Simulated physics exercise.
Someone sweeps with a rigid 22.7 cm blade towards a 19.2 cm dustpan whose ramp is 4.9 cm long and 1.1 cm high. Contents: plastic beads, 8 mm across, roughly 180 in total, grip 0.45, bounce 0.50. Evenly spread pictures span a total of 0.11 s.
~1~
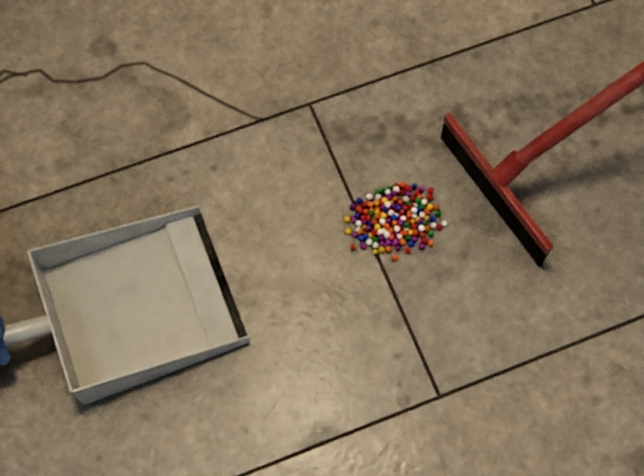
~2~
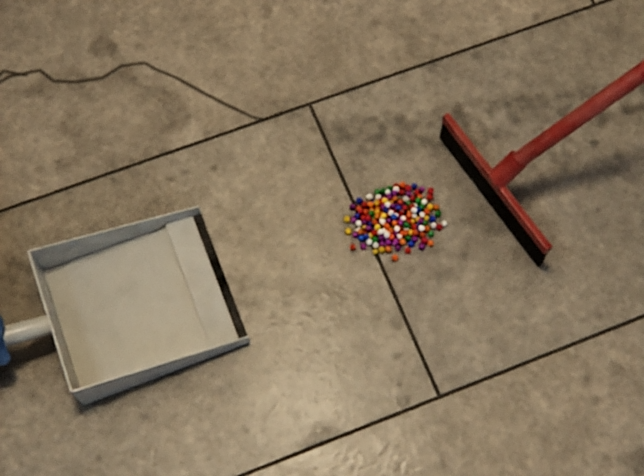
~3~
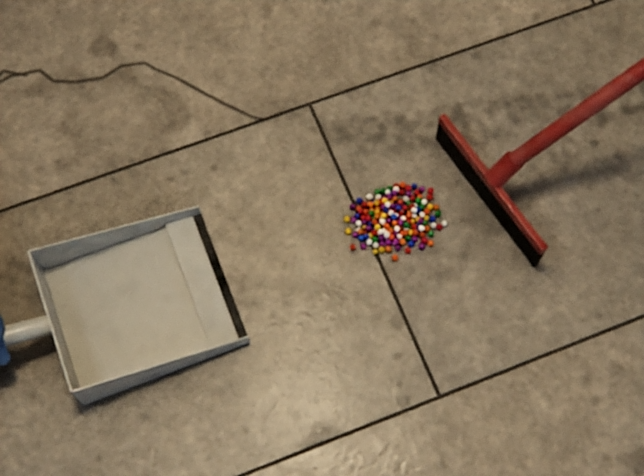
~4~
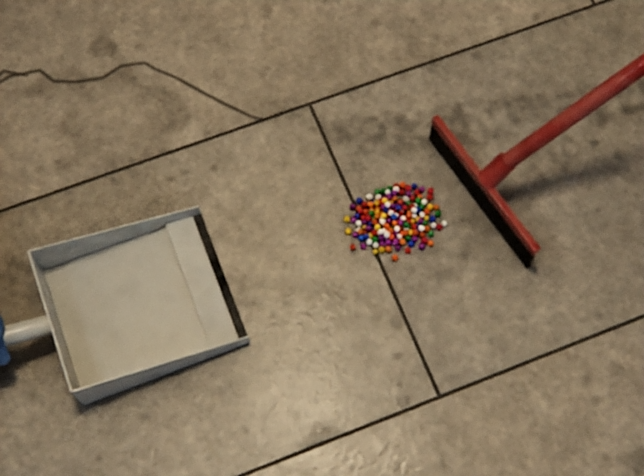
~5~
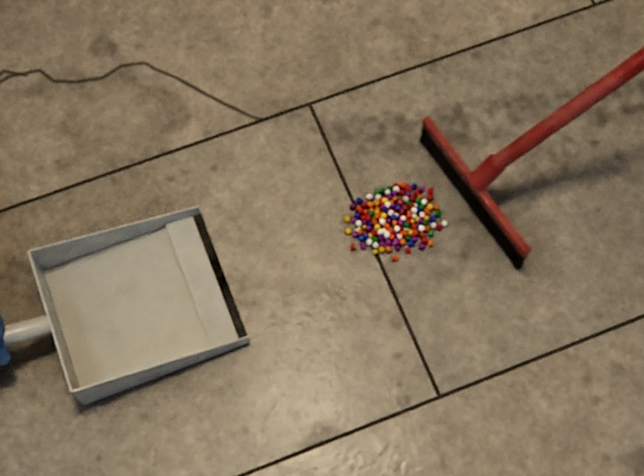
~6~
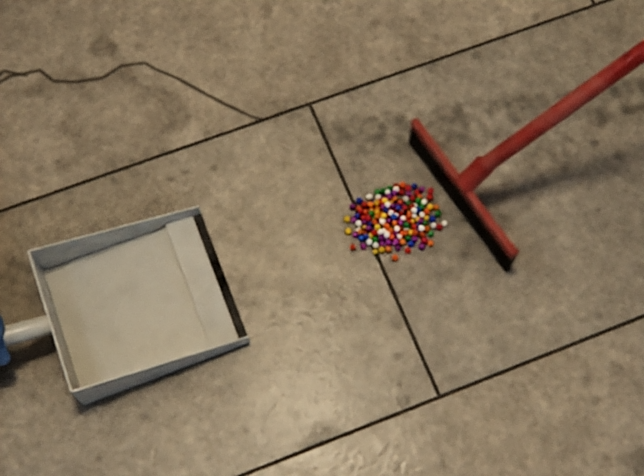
A red broom-like blade sliding slowly left across a concrete floor, nearing a still pile of colourful beads beside a grey dustpan.
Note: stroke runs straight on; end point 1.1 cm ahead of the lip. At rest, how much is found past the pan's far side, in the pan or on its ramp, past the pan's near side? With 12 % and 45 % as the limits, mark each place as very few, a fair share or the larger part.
My call: Far side: Very few; pan: A fair share; near side: A fair share.
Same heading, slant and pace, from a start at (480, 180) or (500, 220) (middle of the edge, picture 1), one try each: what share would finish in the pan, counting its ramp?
Around 35 percent, then around 40 percent.
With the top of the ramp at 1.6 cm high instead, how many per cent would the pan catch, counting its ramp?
Something like 30 per cent, ramp included.
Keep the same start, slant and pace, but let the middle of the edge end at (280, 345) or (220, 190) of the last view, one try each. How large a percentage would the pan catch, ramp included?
Around 30 per cent, and around 15 per cent.
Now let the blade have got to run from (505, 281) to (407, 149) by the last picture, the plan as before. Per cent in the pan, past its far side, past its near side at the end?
The pan gets 30, the far side 10 and the near side 35.
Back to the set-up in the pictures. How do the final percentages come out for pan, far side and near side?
Far side 5 %, pan 35 %, near side 15 %.
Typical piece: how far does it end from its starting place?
Around 26 centimetres.
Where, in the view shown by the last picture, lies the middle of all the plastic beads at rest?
(222, 279) or so.
Then, 0.21 s after the last picture, middle of the blade 18 cm from the lip; 0 % over the lip, far side 0 %, near side 5 %.
Then, 0.34 s after the last picture, middle of the blade 8 cm from the lip; 0 % over the lip, far side 5 %, near side 10 %.
Then, 0.61 s after the last picture, middle of the blade 3 cm from the lip; 45 % over the lip, far side 5 %, near side 15 %.
In the end, far side 5 %, pan 35 %, near side 15 %, in front of the lip or behind the blade 40 %.
